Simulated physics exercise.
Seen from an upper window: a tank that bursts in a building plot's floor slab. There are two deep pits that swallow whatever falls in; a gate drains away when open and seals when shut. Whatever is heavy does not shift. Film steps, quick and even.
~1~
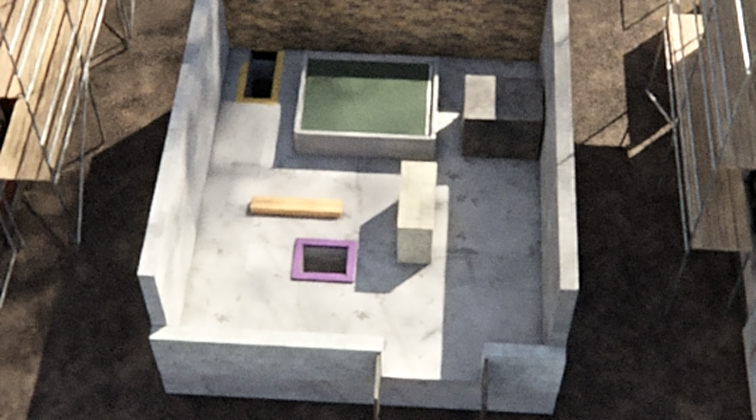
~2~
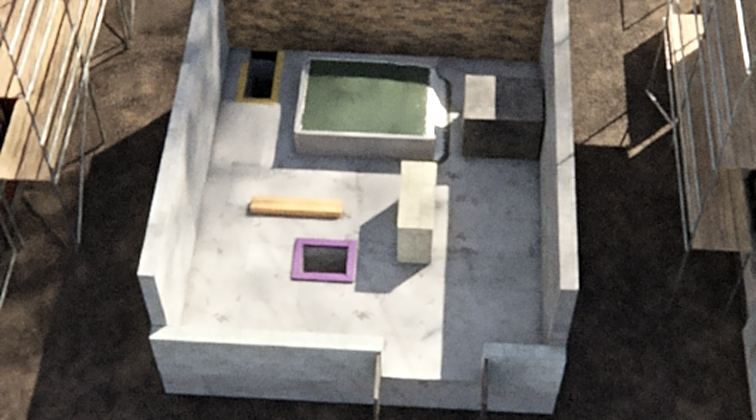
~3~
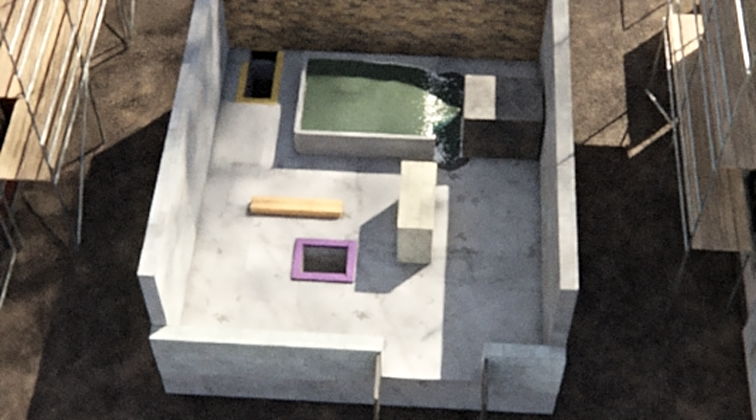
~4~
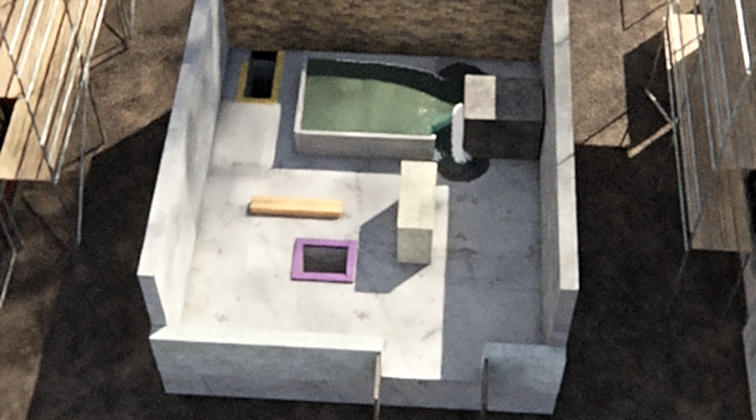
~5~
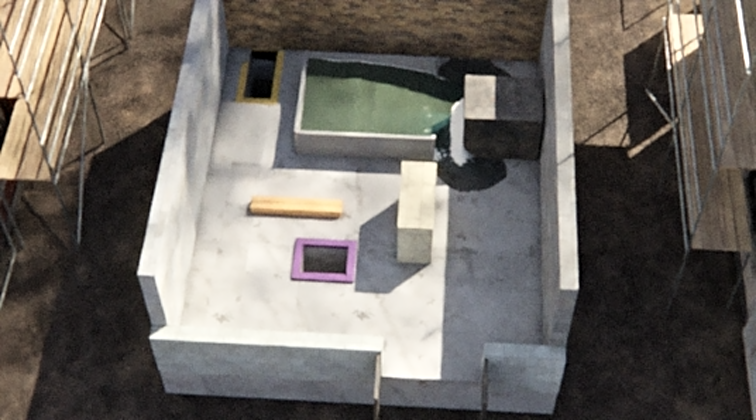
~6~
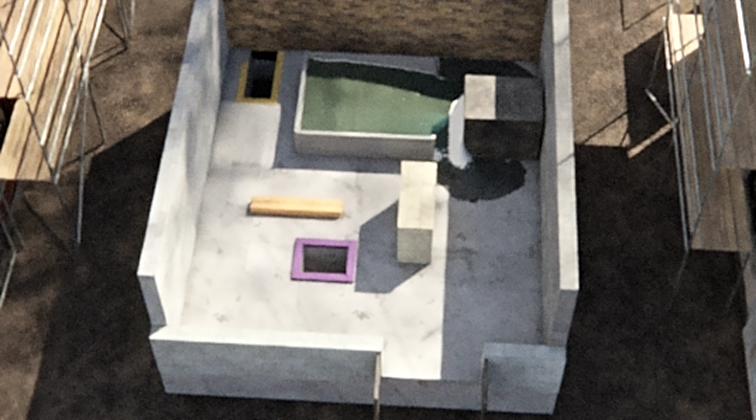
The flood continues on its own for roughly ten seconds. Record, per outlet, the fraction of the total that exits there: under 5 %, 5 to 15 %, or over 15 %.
Log: Gate - 5 to 15 %; purple pit - under 5 %; yellow pit - 5 to 15 %.
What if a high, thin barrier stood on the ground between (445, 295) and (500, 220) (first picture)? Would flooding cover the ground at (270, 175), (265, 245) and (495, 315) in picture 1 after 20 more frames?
Going one after another, I'd say kept clear of the flood, then kept clear of the flood, then reached by the flood.
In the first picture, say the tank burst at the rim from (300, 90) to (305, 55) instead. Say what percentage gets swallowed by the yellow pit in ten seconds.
Approximate share, yellow: 60 in a hundred.
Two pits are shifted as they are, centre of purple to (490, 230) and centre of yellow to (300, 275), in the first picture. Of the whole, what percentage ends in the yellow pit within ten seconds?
Result - yellow pit, 0 in a hundred.
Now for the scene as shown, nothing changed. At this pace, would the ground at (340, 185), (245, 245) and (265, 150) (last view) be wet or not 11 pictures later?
Left dry; left dry; left dry.
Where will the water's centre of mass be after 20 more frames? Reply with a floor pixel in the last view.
The water centres close to (443, 132).
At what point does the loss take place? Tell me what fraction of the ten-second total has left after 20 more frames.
Approximately 5 in a hundred, I think.
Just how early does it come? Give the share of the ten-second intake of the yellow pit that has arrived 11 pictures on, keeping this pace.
Something like 0 in a hundred.
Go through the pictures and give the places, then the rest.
The water tank at (368, 97) is whole and still, in the first picture.
Water pours out at (433, 113) and has run to (439, 160), in the second picture.
Water pours out at (433, 113) and has run to (452, 166), in the third picture.
Water pours out at (433, 114) and has run to (470, 176), in the fourth picture.
The front is at (491, 180), out from the gap at (433, 114), in the fifth picture.
Water pours out at (433, 114) and has run to a hidden place, in the sixth picture.
A moment on, water covers 20 % of the floor; the gate 0 %, the purple pit 0 %, the yellow pit 0 %.
Next, water covers 30 % of the floor; the gate 0 %, the purple pit 0 %, the yellow pit 0 %.
Then, water covers 40 % of the floor; the gate 1 %, the purple pit 0 %, the yellow pit 0 %.
Later, water covers 50 % of the floor; the gate 6 %, the purple pit 0 %, the yellow pit 6 %.
In the end, water covers 55 % of the floor; the gate 12 %, the purple pit 0 %, the yellow pit 12 %.
